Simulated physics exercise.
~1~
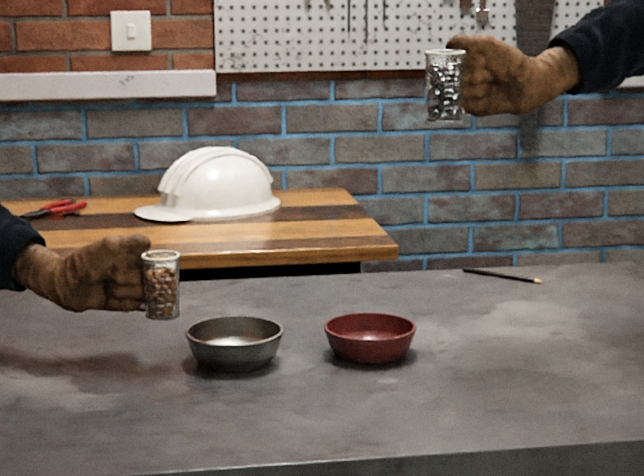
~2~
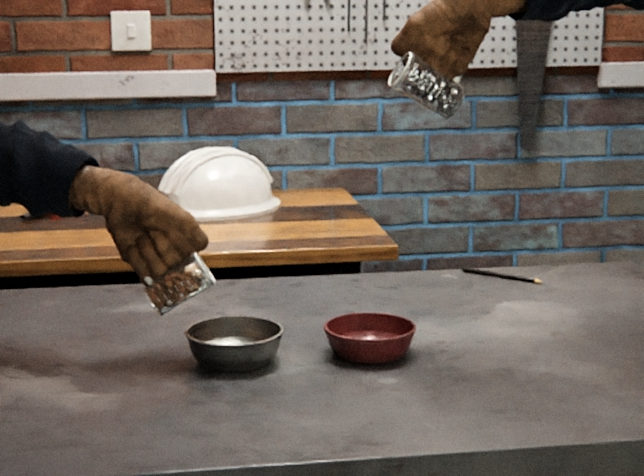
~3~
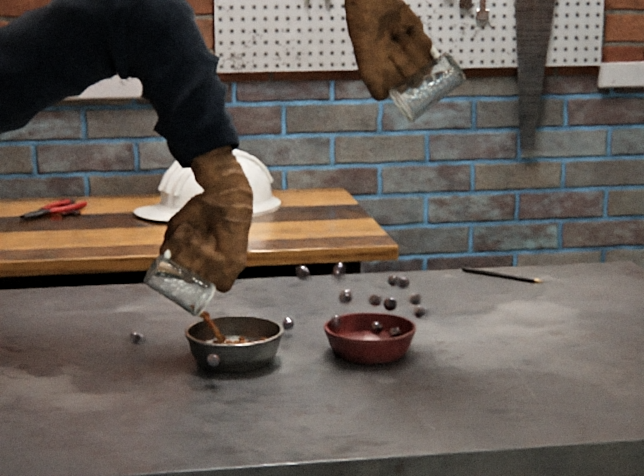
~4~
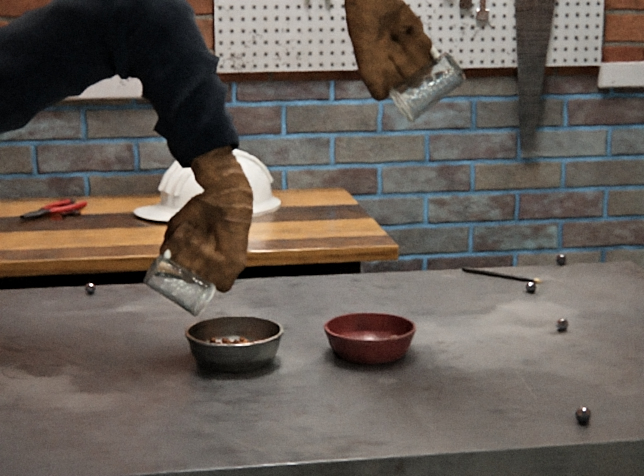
Two gloved hands tip cups over bowls, filling the left while balls scatter around the right.
